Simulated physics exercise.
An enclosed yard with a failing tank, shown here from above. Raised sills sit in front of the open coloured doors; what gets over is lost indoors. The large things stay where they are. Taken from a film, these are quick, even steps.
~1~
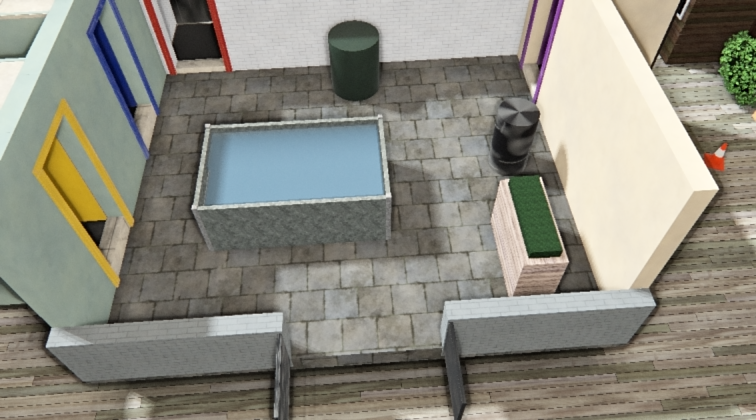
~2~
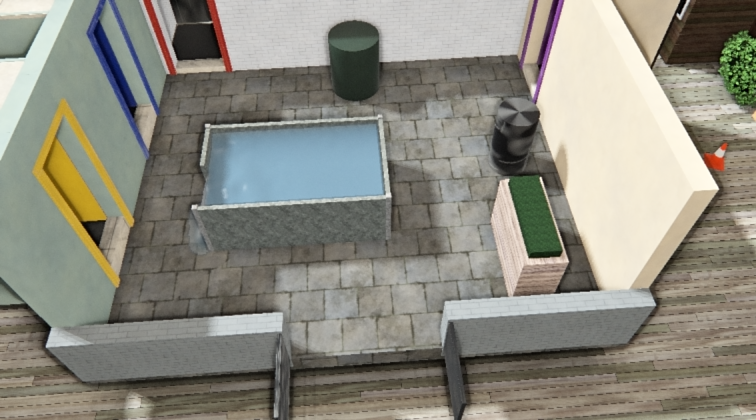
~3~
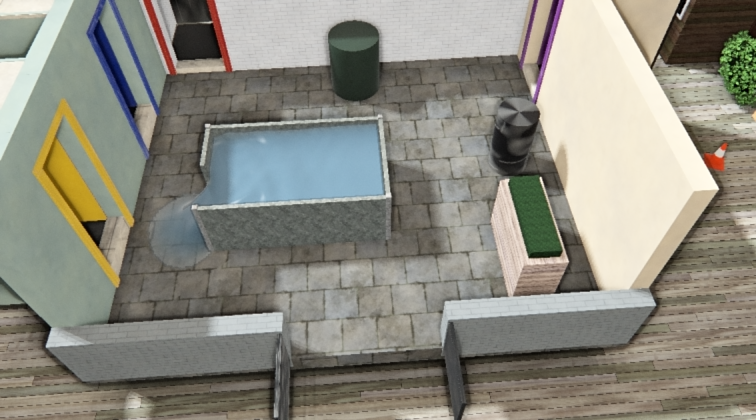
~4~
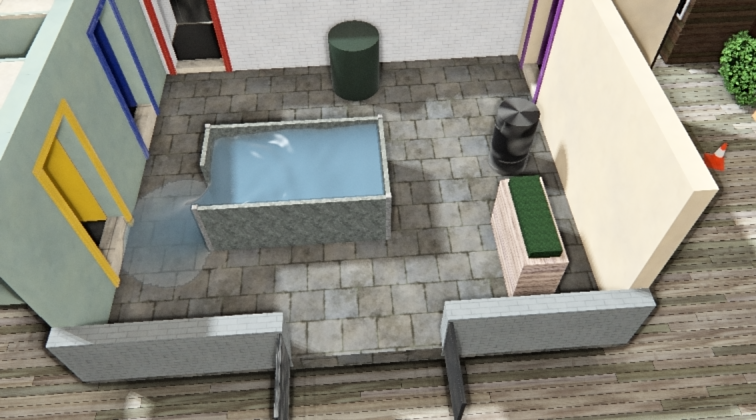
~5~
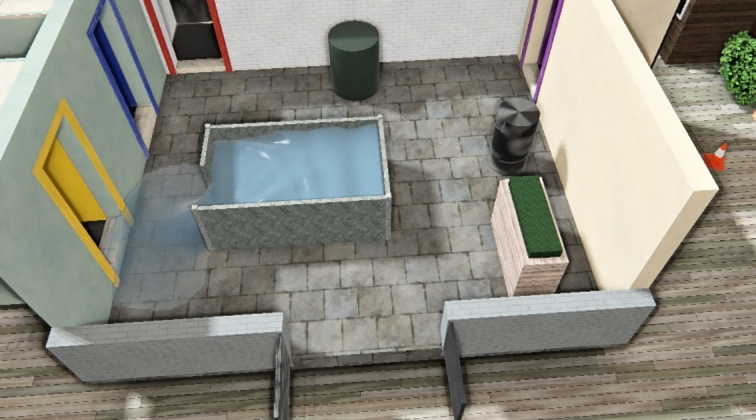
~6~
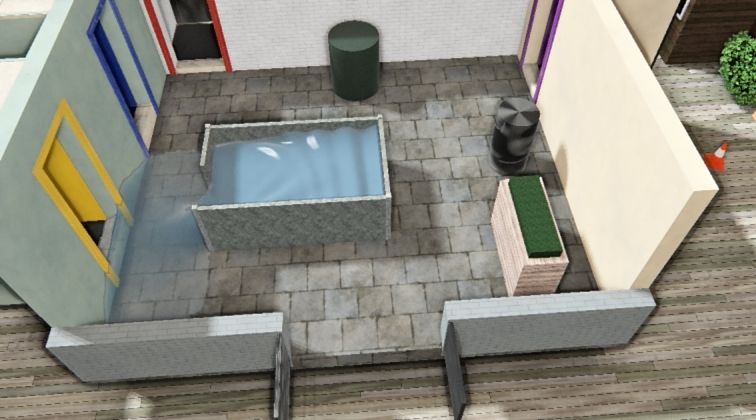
At first, a rectangular tank of water sits whole and still in a paved, walled yard. Then its left side opens, and water pours out across the paving on the left, spreading in a thin sheet toward the wall with the yellow doorway while the surface inside the tank ripples.
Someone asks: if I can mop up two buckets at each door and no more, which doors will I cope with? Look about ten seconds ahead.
I expect the blue door to stay within two buckets; I expect the yellow door to go over the limit; I expect the red door to go over the limit; I expect the purple door to stay within two buckets.
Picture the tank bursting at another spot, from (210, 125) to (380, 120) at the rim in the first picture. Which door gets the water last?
Answer: The one in yellow.
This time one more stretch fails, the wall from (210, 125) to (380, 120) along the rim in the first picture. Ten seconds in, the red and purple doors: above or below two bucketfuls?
I think the red door crosses the limit and the purple door crosses the limit.
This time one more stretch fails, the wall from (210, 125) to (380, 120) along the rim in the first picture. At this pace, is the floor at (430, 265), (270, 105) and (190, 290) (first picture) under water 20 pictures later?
One by one: Unsoaked; waterlogged; waterlogged.
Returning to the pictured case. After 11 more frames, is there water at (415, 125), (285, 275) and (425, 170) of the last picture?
Result, in the order given: Not wetted / wetted / not wetted.
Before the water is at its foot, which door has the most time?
It's the purple door.
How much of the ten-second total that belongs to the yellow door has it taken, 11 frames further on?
Around 70 percent.
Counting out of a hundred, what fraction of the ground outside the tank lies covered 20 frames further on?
I reckon around 60 %.
A moment on, water covers 15 % of the floor; the blue door wet at the sill, nothing in, the yellow door over two buckets in, the red door not reached, the purple door not reached.
Next, water covers 35 % of the floor; the blue door wet at the sill, nothing in, the yellow door far over two buckets in, the red door under two buckets in, the purple door not reached.
Then, water covers 60 % of the floor; the blue door wet at the sill, nothing in, the yellow door far over two buckets in, the red door over two buckets in, the purple door not reached.
Later, water covers 85 % of the floor; the blue door wet at the sill, nothing in, the yellow door far over two buckets in, the red door far over two buckets in, the purple door wet at the sill, nothing in.
In the end, water covers 100 % of the floor; the blue door wet at the sill, nothing in, the yellow door far over two buckets in, the red door far over two buckets in, the purple door wet at the sill, nothing in.
